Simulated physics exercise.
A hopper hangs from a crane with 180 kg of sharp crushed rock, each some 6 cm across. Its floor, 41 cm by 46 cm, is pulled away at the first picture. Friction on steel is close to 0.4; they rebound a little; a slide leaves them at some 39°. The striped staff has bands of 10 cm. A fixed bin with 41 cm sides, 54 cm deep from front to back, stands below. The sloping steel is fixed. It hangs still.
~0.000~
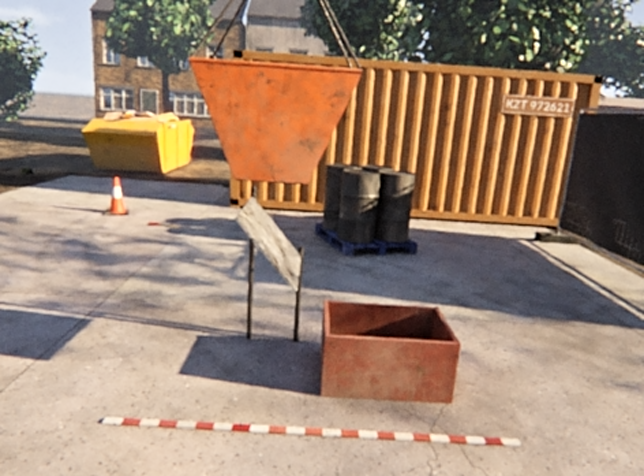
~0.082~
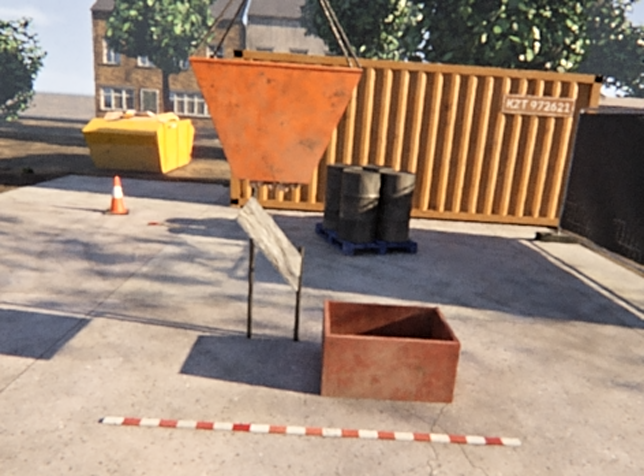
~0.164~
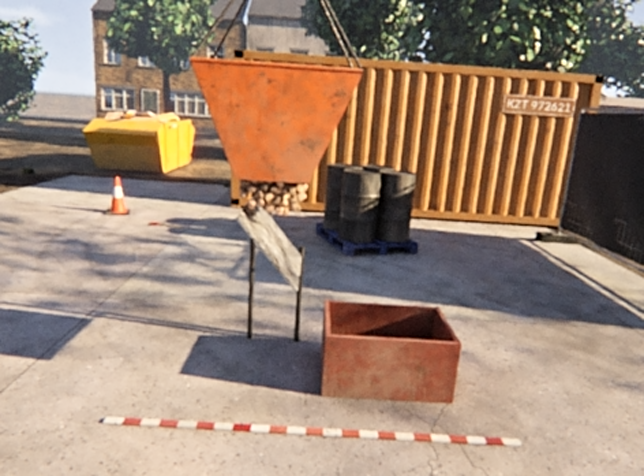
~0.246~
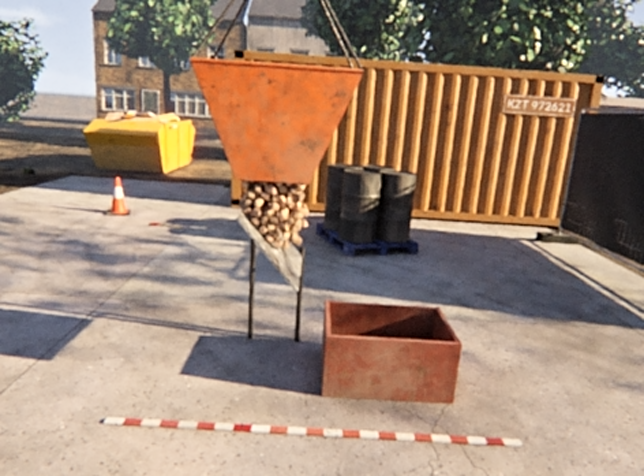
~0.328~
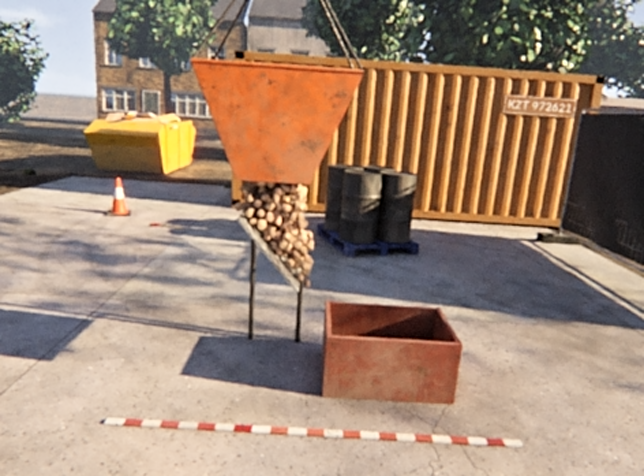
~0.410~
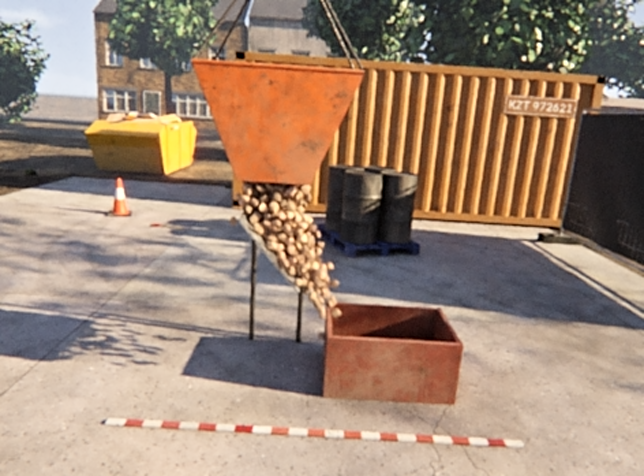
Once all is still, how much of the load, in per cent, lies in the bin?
Close to 51 in a hundred.
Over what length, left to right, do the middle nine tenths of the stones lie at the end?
Roughly 100 cm.
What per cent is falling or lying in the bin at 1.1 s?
Some 45 per cent.
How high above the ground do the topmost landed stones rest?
About 28 cm.
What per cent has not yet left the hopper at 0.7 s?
It holds some 0 per cent.
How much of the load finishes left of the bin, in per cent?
About 20 per cent.
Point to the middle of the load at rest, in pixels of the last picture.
Around (364, 366).
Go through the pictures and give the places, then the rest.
The outlet is at (272, 172); nothing has dropped yet, in the first picture.
The outlet is at (272, 172); 5 % is out, in the second picture.
Outlet at (272, 172), the stream shows down to (277, 207); 84 % still inside, in the third picture.
Outlet at (273, 173), the stream shows down to (283, 236); 71 % still inside, in the fourth picture.
Outlet at (273, 173), the stream shows down to (303, 270); 58 % still inside, in the fifth picture.
Outlet at (274, 174), the stream shows down to (325, 303); 43 % still inside, in the sixth picture.
After 0.7 s, 0 % in the hopper, 30 % on the steel, 41 % falling or lying left of the bin, 21 % falling or lying in the bin, 8 % falling or lying beside or right of the bin; the stones farthest right are at (402, 366).
After 1.1 s, 0 % in the hopper, 27 % falling or lying left of the bin, 47 % falling or lying in the bin, 26 % falling or lying beside or right of the bin; the stones farthest right are at (430, 355).
After 1.7 s, 0 % in the hopper, 22 % falling or lying left of the bin, 51 % falling or lying in the bin, 27 % falling or lying beside or right of the bin; the stones farthest right are at (470, 350).
After 2.6 s, 0 % in the hopper, 22 % falling or lying left of the bin, 51 % falling or lying in the bin, 27 % falling or lying beside or right of the bin; the stones farthest right are at (471, 350).
After 4.5 s, 0 % in the hopper, 22 % left of the bin, 51 % in the bin, 27 % beside or right of the bin; the stones farthest right are at (471, 350).
